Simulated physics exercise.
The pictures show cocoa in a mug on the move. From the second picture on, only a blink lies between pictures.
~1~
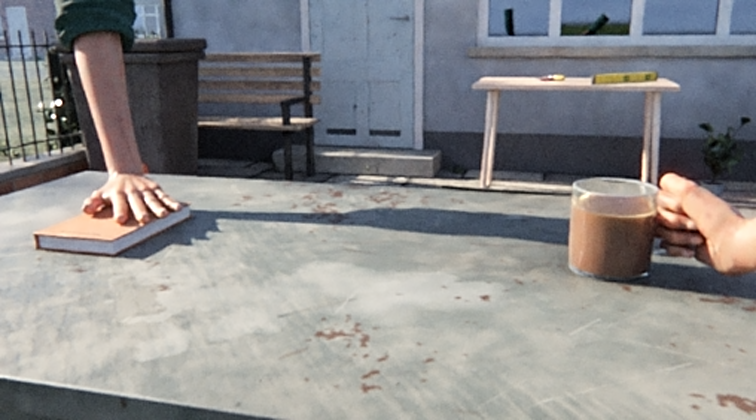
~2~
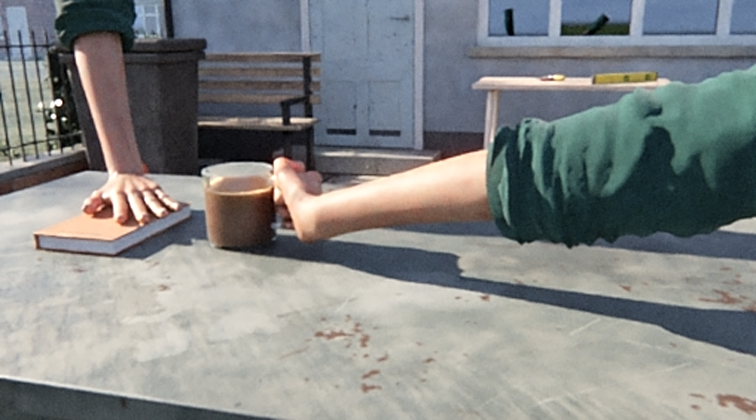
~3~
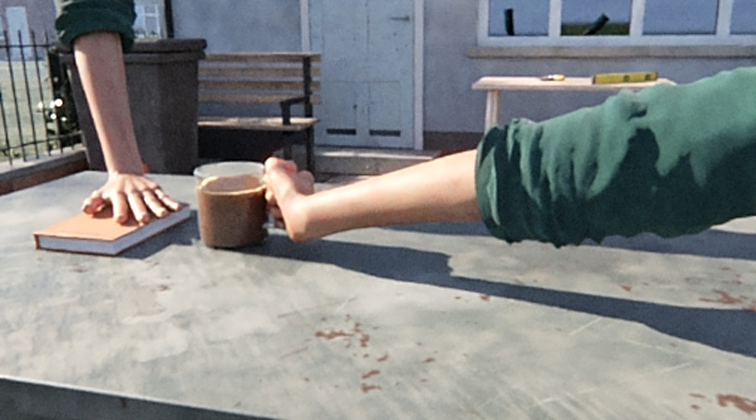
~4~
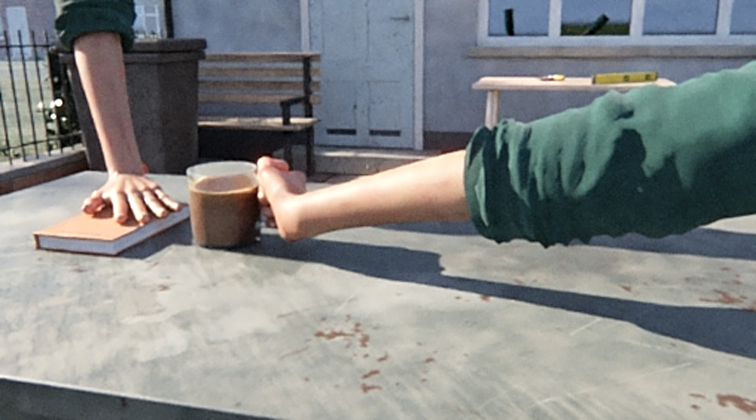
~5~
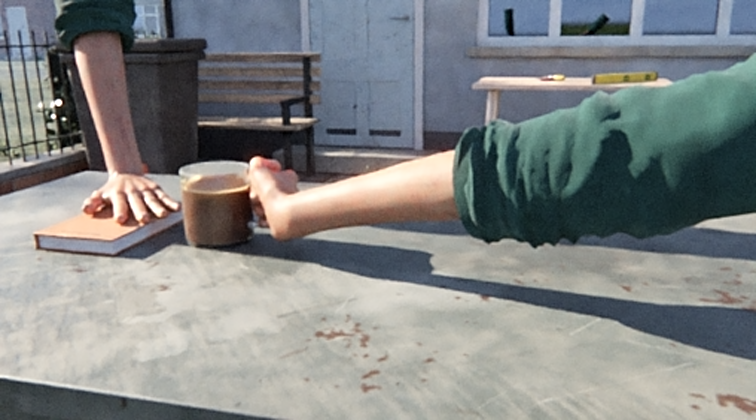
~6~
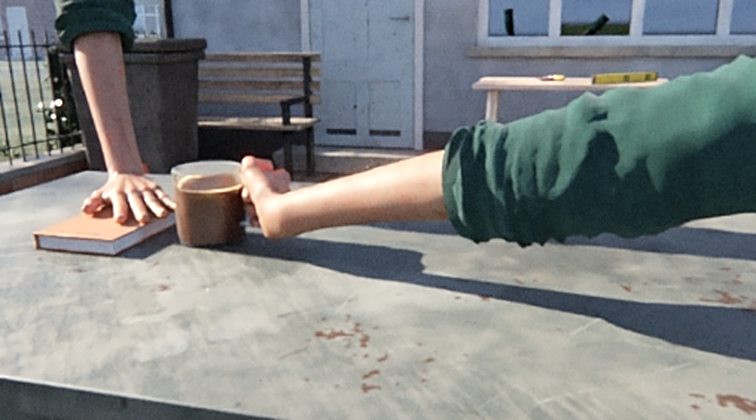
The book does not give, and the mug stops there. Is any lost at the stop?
At the stop the mug holds.
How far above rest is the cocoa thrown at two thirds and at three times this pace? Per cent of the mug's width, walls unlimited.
In turn 10 and 35 per cent.
Soon after, the mug meets the book.
Later, the cocoa surges up the wall; the wave climbs under half way to the rim.
In the end, the mug stands at the book; nothing has left it.
